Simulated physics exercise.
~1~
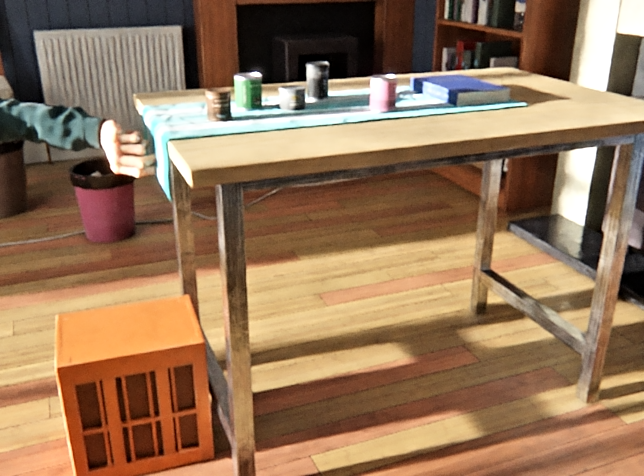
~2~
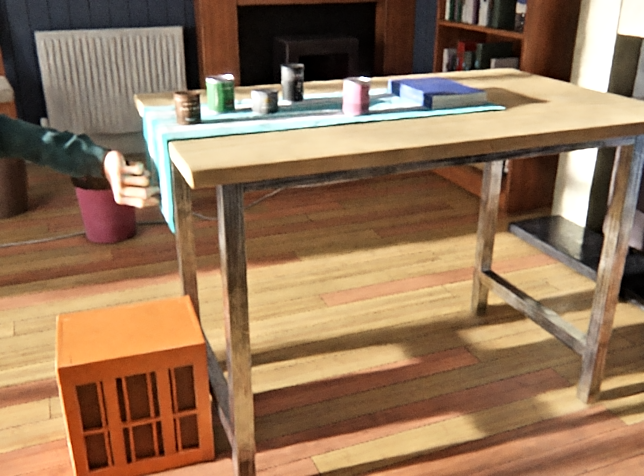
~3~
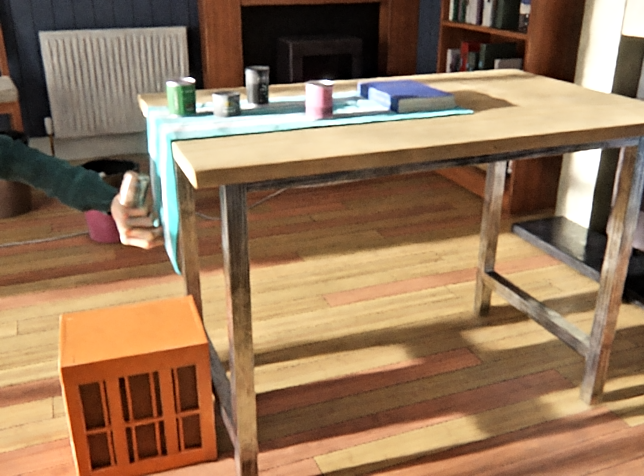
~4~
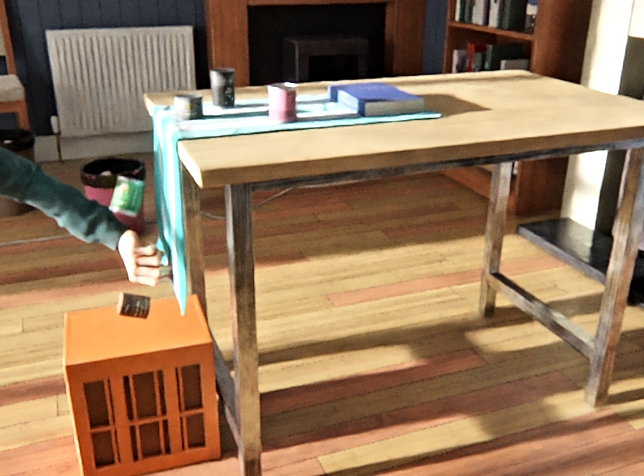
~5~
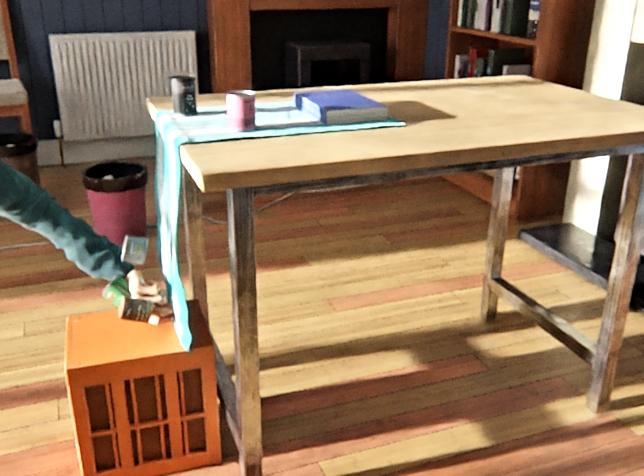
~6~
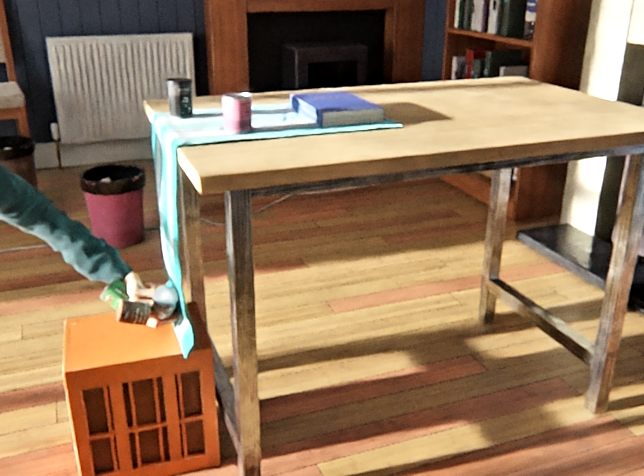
Hand pulling a turquoise scarf over a table's left end, three containers dropping in turn, the hem reaching an orange crate.
